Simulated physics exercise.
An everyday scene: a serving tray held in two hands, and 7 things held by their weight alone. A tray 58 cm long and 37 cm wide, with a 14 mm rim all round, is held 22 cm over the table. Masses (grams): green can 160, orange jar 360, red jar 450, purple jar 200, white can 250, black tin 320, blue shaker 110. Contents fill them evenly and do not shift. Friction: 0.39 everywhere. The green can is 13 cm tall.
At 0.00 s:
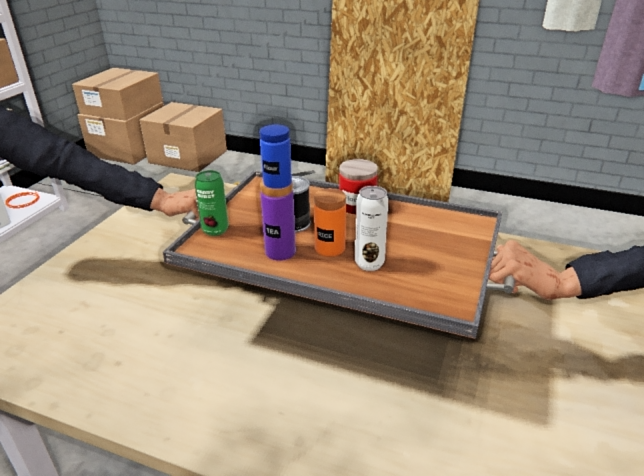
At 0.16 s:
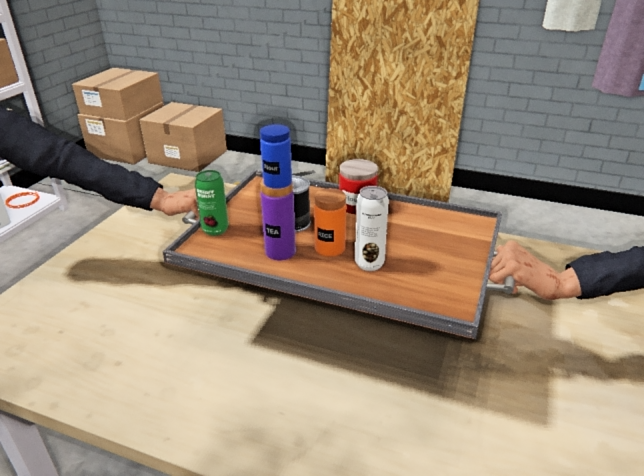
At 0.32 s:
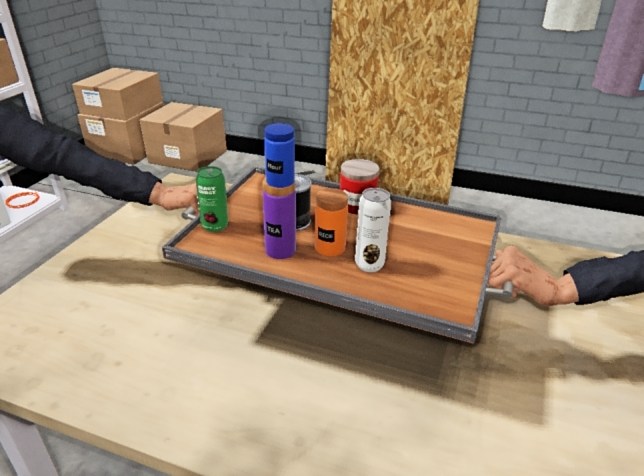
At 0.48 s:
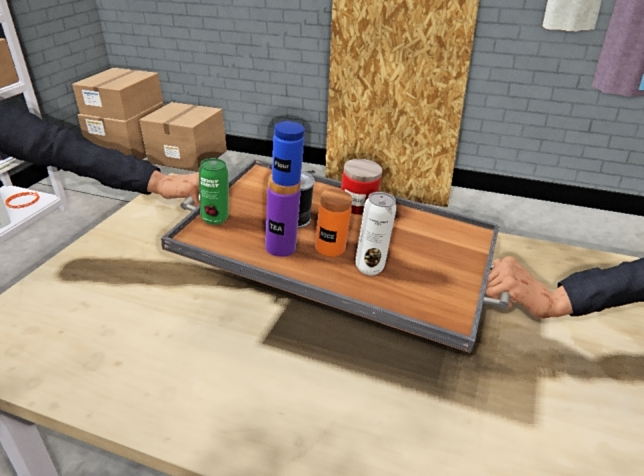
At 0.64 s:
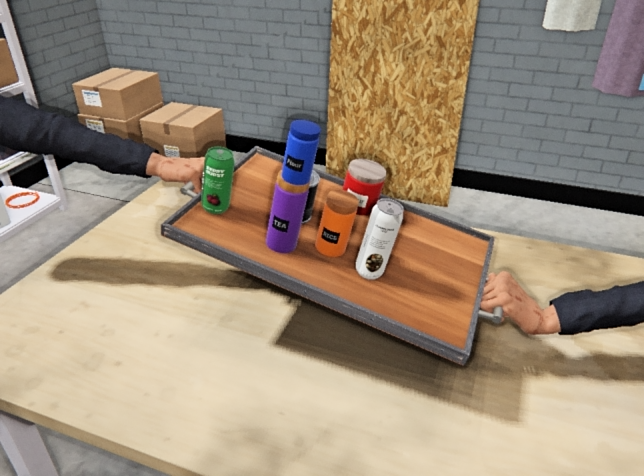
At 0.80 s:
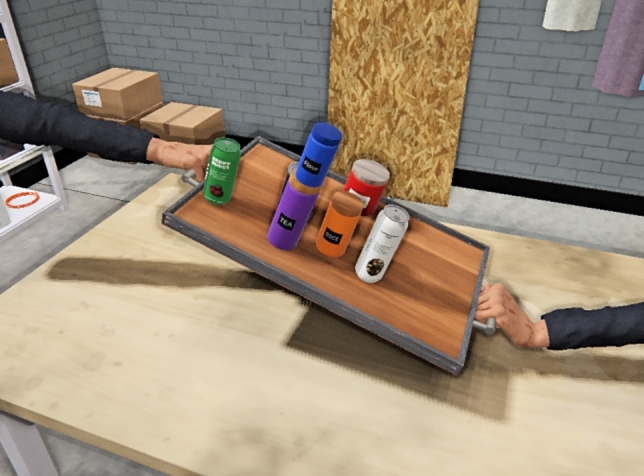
Two hands in dark sleeves hold a wooden tray with a grey rim above a pale table in a grey-brick room, seen from slightly above by a still camera. A green can stands at left, a blue shaker sits atop a purple jar, and orange, white, red and black containers stand nearby. The tray starts level, then tilts steadily right edge down, the containers leaning with it.
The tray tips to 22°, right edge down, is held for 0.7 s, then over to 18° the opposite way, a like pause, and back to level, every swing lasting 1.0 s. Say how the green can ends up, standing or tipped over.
The green can keeps standing.
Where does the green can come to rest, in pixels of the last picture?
Around (264, 214).
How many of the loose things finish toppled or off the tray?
3 of them.
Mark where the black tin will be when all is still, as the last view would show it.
Near (322, 210).
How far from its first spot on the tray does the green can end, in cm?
About 12 cm.
After 1.20 s, tray tilted 22°, right edge down; purple jar on its side; blue shaker tipped 51° from how it sat; white can tipped 65° from how it sat.
After 1.90 s, tray tilted 21°, right edge down; green can slid 9 cm near (264, 189); purple jar on its side; white can on its side.
At rest (4.9 s), tipped over on the tray, purple jar, white can and blue shaker; not toppled but over 5 cm from the start, green can, orange jar, red jar and black tin. In the last view, green can near (264, 214).
